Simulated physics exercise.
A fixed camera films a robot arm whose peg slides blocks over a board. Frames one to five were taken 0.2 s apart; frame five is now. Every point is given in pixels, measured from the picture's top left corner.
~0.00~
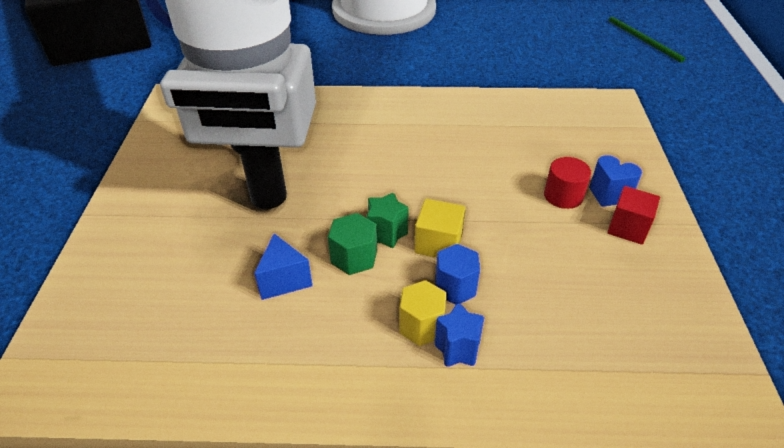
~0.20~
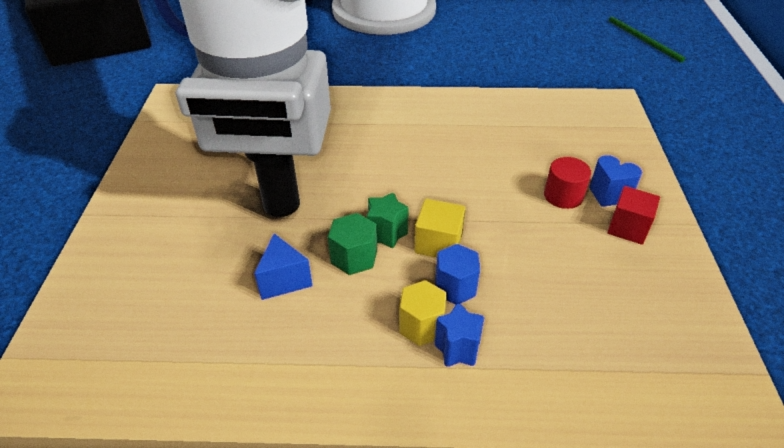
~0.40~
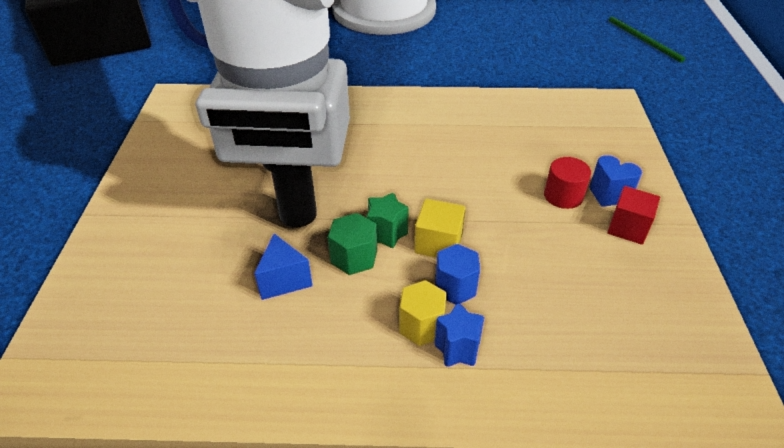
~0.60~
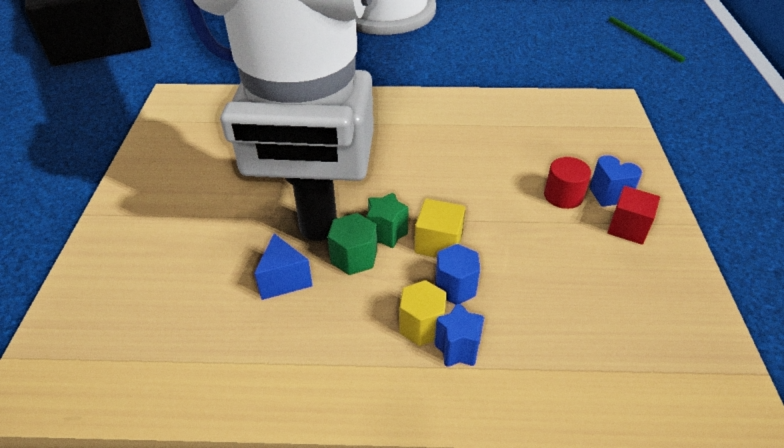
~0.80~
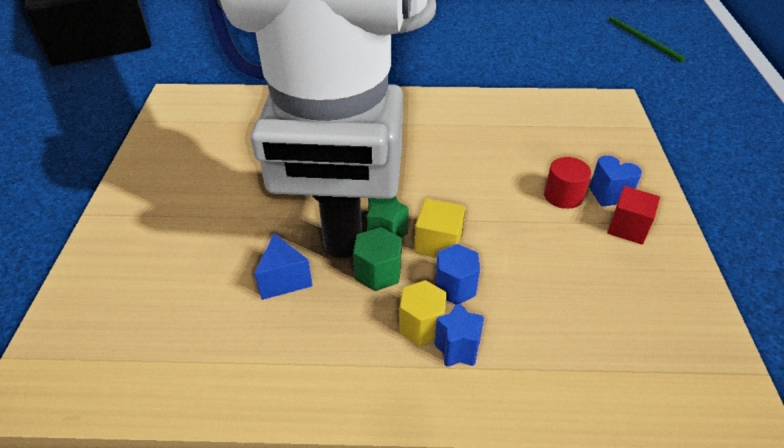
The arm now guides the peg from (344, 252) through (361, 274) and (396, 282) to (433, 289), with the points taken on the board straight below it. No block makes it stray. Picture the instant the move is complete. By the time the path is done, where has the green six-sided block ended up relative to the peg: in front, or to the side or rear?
The green six-sided block is leading.
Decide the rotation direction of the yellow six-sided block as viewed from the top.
Turns clockwise.
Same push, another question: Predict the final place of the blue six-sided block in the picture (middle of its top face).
About (518, 256).
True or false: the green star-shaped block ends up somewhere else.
That is false.
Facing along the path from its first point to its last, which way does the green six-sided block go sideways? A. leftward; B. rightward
It's A.
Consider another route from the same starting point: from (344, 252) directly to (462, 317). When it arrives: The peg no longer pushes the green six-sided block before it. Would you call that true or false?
The statement is false.
On the path given first. Halfway along, peg at (379, 272); green six-sided block at (422, 263), turned 30° anticlockwise; yellow six-sided block at (427, 301), turned 15° clockwise; blue six-sided block at (470, 260).
At the end, peg at (433, 282); green six-sided block at (480, 273), turned 40° anticlockwise; green star-shaped block still; yellow six-sided block at (430, 304), turned 30° clockwise; blue six-sided block at (518, 256), turned 50° anticlockwise; blue star-shaped block at (464, 328).
